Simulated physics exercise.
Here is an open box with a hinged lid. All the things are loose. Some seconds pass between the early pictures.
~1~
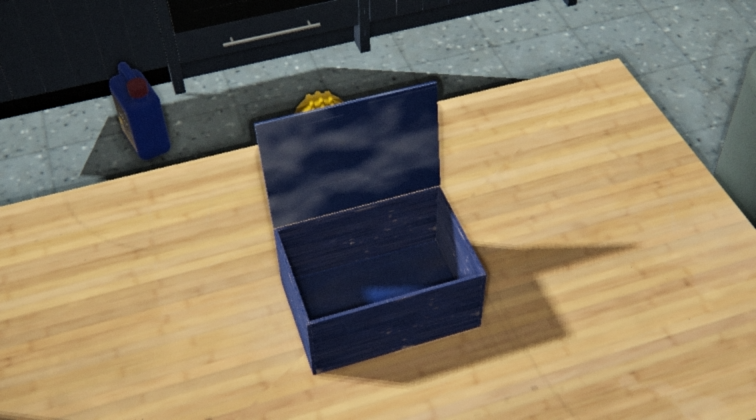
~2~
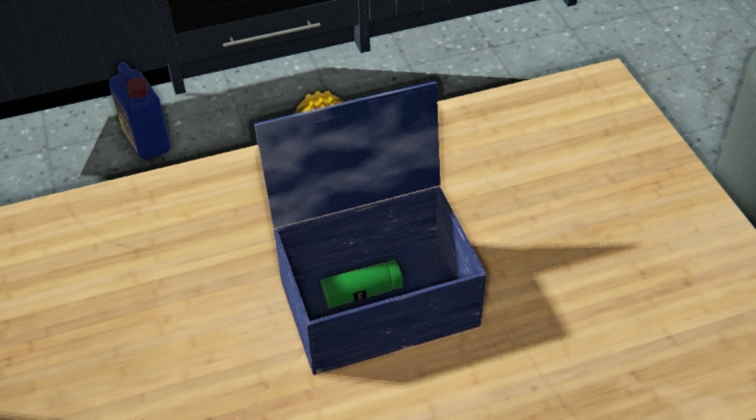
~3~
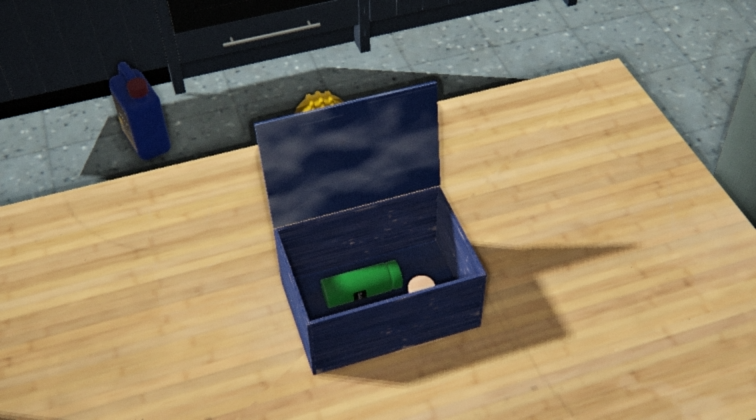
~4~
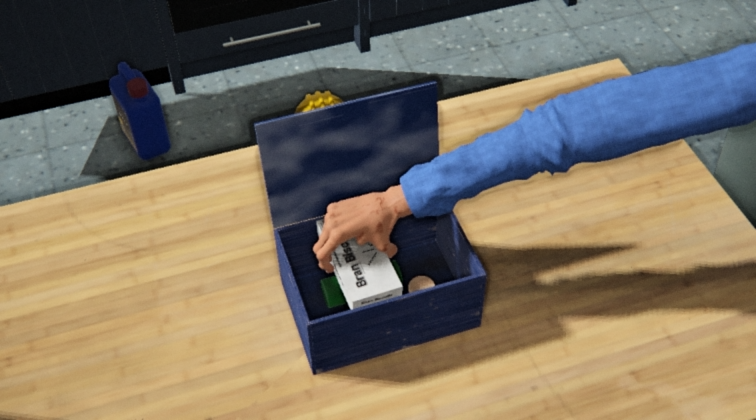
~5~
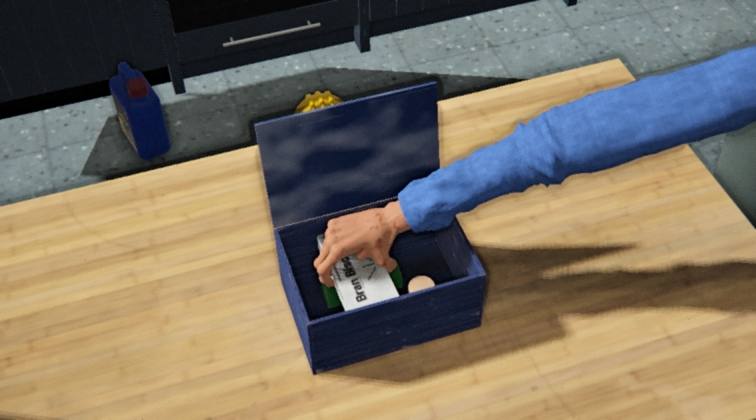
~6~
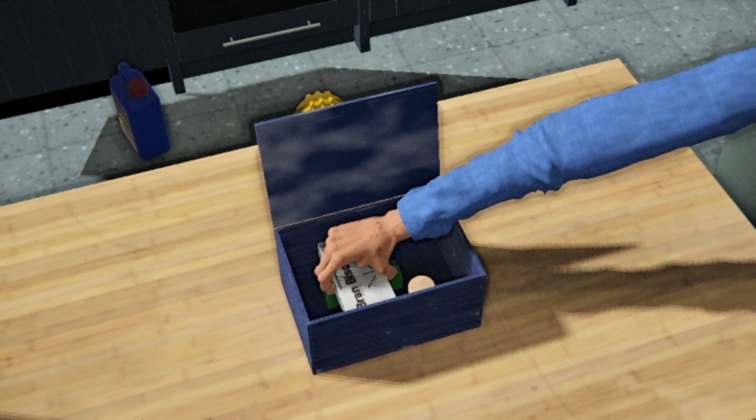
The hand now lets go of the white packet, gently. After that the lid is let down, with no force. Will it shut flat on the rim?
Here the lid closes.
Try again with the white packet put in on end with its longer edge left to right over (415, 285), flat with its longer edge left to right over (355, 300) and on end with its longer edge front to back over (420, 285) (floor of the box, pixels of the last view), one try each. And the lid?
First try: It stays ajar; second try: It shuts flat; third try: It stays ajar.
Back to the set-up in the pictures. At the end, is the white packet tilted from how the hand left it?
The white packet ends up tilted.
Then, 1.40 s later than the last frame, lid 73° above the rim; white packet tilted by 26° near (362, 289).
Then, 1.80 s later than the last frame, lid 36° above the rim; white packet tilted by 26° near (362, 289).
When it is over, lid shut; left askew, white packet; the other 2 as before. End places, in pixels of the last picture, white packet near (362, 289).
